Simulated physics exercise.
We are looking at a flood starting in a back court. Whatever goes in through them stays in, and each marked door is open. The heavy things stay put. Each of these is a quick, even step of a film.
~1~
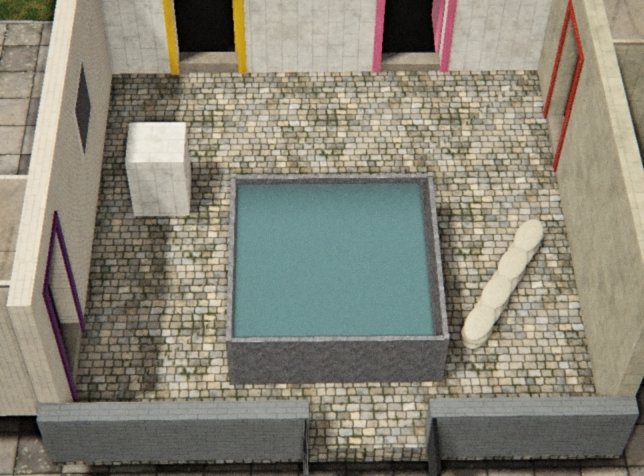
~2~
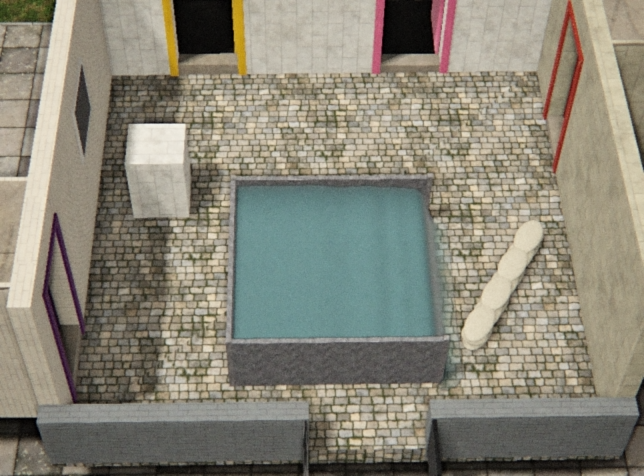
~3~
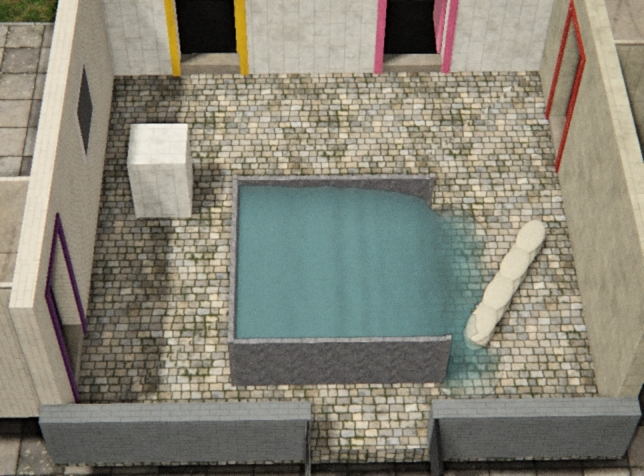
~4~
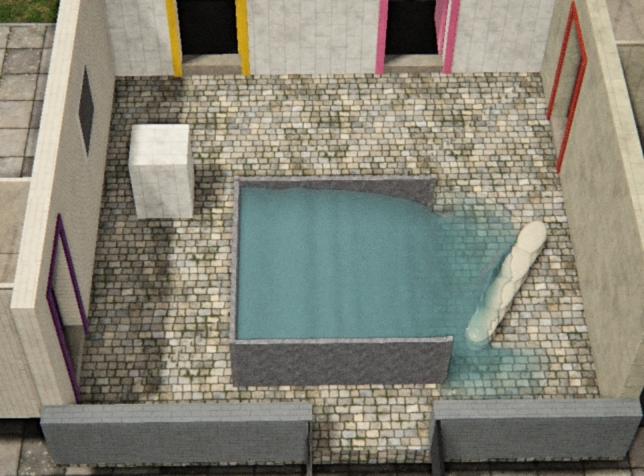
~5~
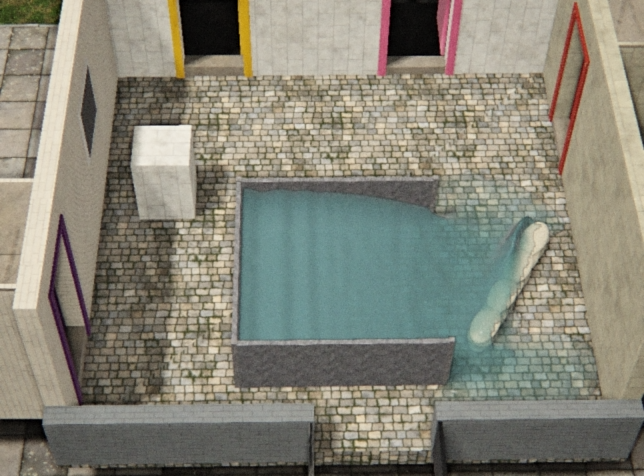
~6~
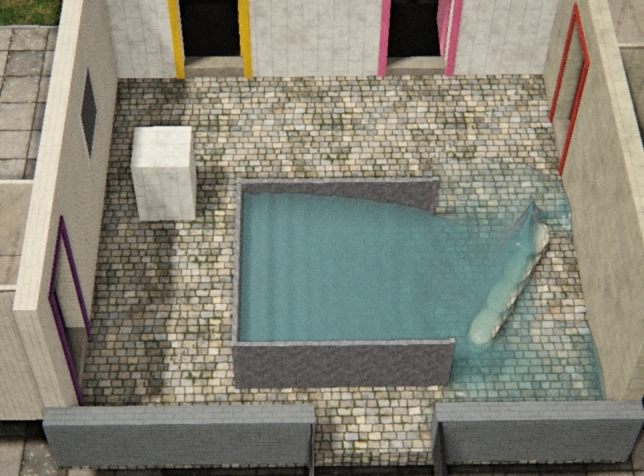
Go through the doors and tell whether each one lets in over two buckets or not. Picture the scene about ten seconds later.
Outcome: The pink door tips over the cap there; the red door tips over the cap there; the yellow door stays at or under the cap there; the purple door stays at or under the cap there.
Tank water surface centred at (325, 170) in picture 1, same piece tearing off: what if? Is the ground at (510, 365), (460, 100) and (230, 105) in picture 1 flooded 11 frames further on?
Soaked, soaked, parched.
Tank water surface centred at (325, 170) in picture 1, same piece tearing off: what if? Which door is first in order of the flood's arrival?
That would be the door marked red.
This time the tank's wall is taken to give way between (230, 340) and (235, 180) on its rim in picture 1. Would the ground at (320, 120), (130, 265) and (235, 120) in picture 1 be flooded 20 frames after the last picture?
Sequence: Wetted / wetted / wetted.
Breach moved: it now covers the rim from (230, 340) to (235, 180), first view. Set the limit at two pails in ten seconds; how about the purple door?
In short: The purple door floods.
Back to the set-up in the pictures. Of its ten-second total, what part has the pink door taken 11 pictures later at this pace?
Roughly 0 percent.
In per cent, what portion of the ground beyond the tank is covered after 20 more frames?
By my count, 65 percent.
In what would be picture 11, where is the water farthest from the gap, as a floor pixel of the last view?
I'd point to (539, 81).
A moment on, water covers 30 % of the floor; the pink door not reached, the red door under two buckets in, the yellow door not reached, the purple door not reached.
Next, water covers 35 % of the floor; the pink door wet at the sill, nothing in, the red door over two buckets in, the yellow door not reached, the purple door not reached.
Then, water covers 65 % of the floor; the pink door under two buckets in, the red door far over two buckets in, the yellow door wet at the sill, nothing in, the purple door not reached.
Later, water covers 95 % of the floor; the pink door over two buckets in, the red door far over two buckets in, the yellow door wet at the sill, nothing in, the purple door wet at the sill, nothing in.
In the end, water covers 95 % of the floor; the pink door far over two buckets in, the red door far over two buckets in, the yellow door wet at the sill, nothing in, the purple door wet at the sill, nothing in.
